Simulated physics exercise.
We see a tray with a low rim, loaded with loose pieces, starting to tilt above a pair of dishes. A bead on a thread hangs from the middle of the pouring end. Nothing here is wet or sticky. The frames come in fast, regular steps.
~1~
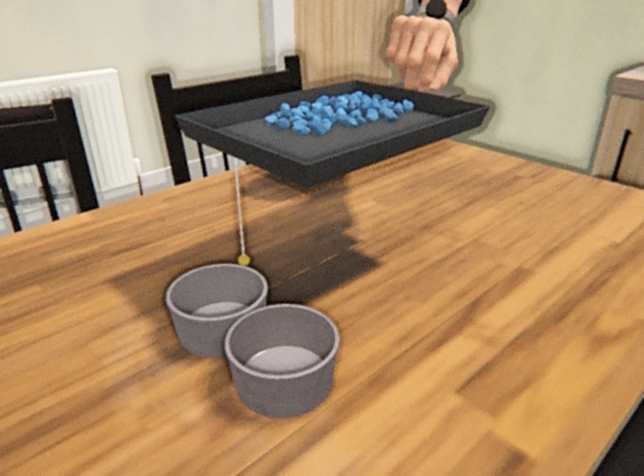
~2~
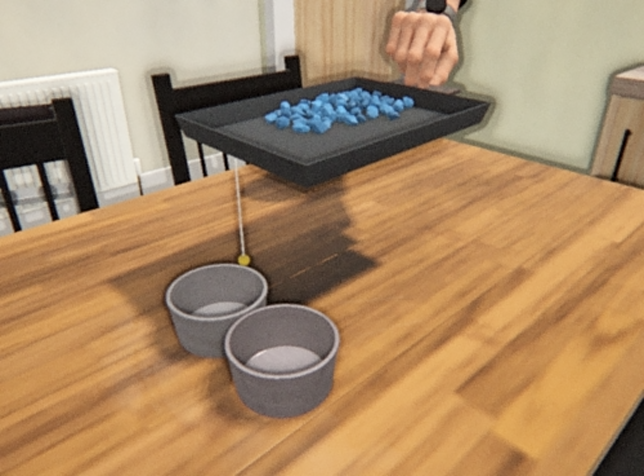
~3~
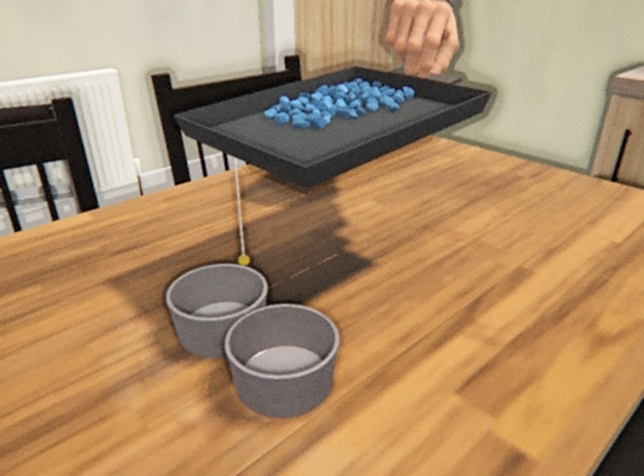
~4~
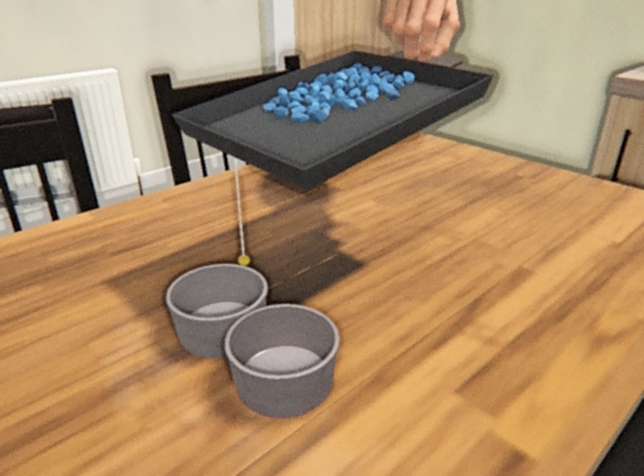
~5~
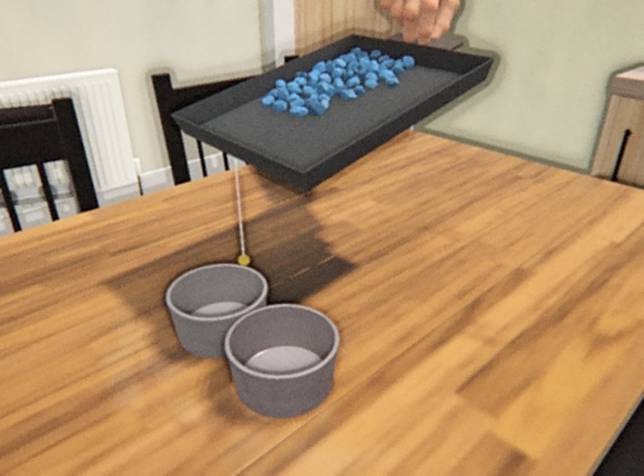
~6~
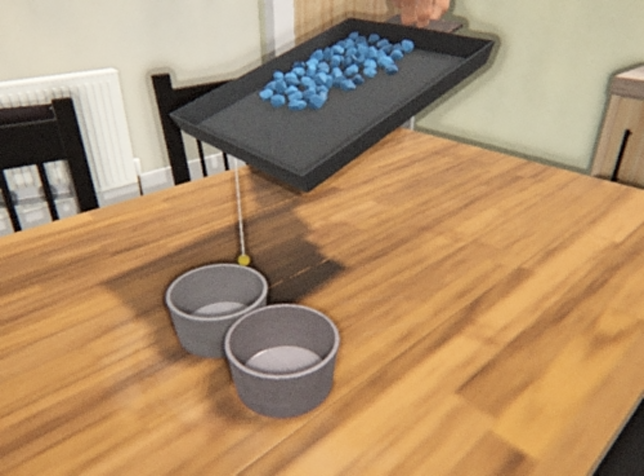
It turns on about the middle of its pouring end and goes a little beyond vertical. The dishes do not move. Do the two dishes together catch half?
The two hold the larger part of the load.
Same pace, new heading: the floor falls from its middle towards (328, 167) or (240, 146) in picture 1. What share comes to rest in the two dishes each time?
Roughly 40 per cent, and 10 per cent.
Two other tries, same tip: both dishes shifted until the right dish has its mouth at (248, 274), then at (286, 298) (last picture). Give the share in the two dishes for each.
In turn 10 and 20 in a hundred.
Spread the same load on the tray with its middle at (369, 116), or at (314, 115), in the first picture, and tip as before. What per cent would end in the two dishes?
First some 80, then 70 per cent.
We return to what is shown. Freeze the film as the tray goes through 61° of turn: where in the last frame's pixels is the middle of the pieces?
Near (236, 140).
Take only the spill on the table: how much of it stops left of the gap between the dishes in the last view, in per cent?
Roughly 90 in a hundred.
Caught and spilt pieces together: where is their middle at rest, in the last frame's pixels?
At about (223, 335).
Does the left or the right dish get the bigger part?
That is the left dish.
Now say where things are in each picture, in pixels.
The first picture shows corners of the pouring end at (183, 115) and (307, 161), level; middle of the load at (350, 110), aquarium stones; left dish at (178, 326); right dish at (239, 382); bead on its thread at (244, 260).
The second picture shows corners of the pouring end at (183, 115) and (307, 161), level; middle of the load at (350, 107).
The third picture shows corners of the pouring end at (182, 115) and (306, 163), tipped barely, lowest at the right corner; middle of the load at (350, 100).
The fourth picture shows corners of the pouring end at (180, 114) and (305, 165), tipped a little, lowest at the right corner; middle of the load at (349, 88).
The fifth picture shows corners of the pouring end at (179, 113) and (304, 167), tipped a little, lowest at the right corner; middle of the load at (348, 76).
The sixth picture shows corners of the pouring end at (177, 113) and (303, 170), tipped clearly, lowest at the right corner; middle of the load at (346, 64); left dish at (178, 326); right dish at (239, 382).
Soon after the last picture, tray tipped steeply; nearly all on the tray; a small part in the air.
A little later, tray tipped right over; about two thirds on the tray; a small part in the right dish; about a quarter in the left dish; a small part outside both.
Later still, tray tipped past a quarter turn; about a quarter in the right dish; about half in the left dish; about a quarter outside both.
At rest, tray tipped past a quarter turn; about a quarter in the right dish; about half in the left dish; about a quarter outside both.
